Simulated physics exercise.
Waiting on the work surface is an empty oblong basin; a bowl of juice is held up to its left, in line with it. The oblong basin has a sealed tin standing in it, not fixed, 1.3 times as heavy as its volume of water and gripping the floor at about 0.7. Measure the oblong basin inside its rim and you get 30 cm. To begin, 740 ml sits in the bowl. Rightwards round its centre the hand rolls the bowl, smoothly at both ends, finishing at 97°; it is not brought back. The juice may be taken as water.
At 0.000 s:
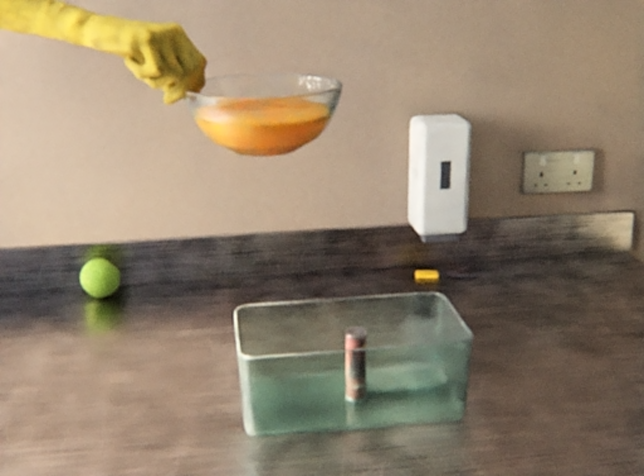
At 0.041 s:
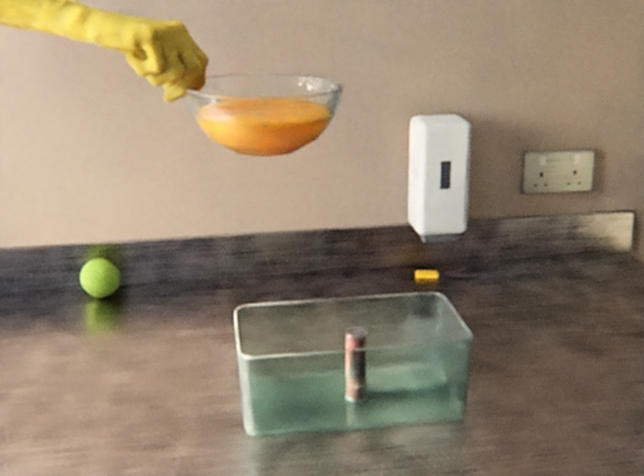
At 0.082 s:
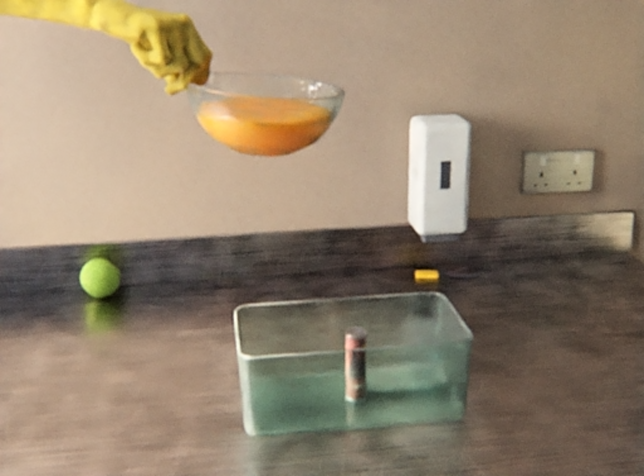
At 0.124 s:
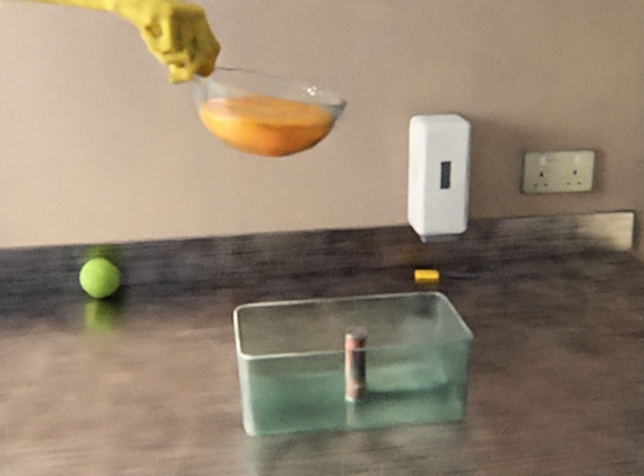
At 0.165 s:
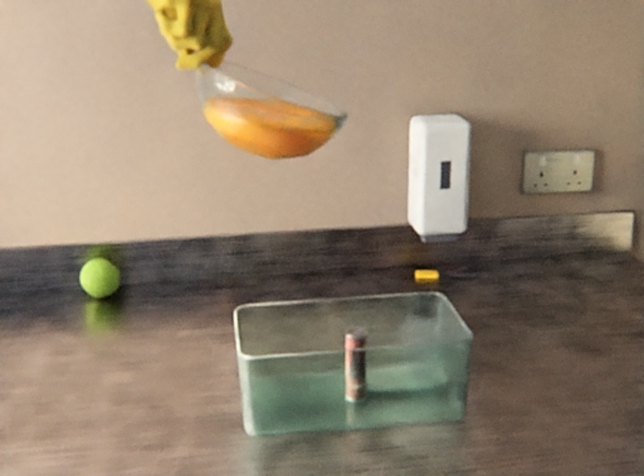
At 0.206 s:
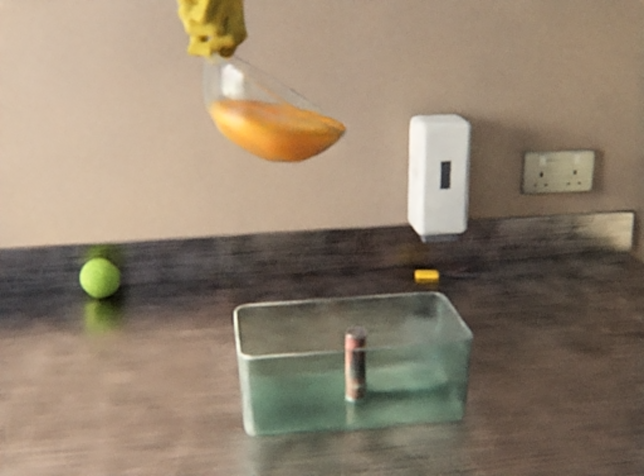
A yellow-gloved hand steadily tilts a glass bowl of orange juice rightwards above the counter.
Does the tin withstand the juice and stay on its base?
No, it is knocked over.
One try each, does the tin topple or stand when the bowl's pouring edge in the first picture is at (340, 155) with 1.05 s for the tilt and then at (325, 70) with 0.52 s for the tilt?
The tin stays vertical the first time and overturns the second time.
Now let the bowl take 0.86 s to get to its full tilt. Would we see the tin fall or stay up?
In that case the tin overturns.
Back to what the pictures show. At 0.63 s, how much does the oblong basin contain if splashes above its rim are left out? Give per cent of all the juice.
My estimate is about 86 percent.
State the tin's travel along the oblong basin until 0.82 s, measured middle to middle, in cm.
Reading: Roughly 9 cm.
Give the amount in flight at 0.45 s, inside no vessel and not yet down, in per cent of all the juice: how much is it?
88 per cent.
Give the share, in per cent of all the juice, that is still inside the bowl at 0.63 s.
0 in a hundred, give or take.
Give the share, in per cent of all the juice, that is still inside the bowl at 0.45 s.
Still held: Roughly 10 % of the total.
After 0.45 s the tilt is 93° and 10 per cent is still to pour; the tin stands where it began.
After 0.63 s the tilt is 97° and 0 per cent is still to pour; the tin stands 2 cm from where it began.
After 0.82 s the tilt is 97° and 0 per cent is still to pour; the tin lies on its side.
After 1.02 s the tilt is 97° and 0 per cent is still to pour; the tin lies on its side.
In the end the tin lies on its side.
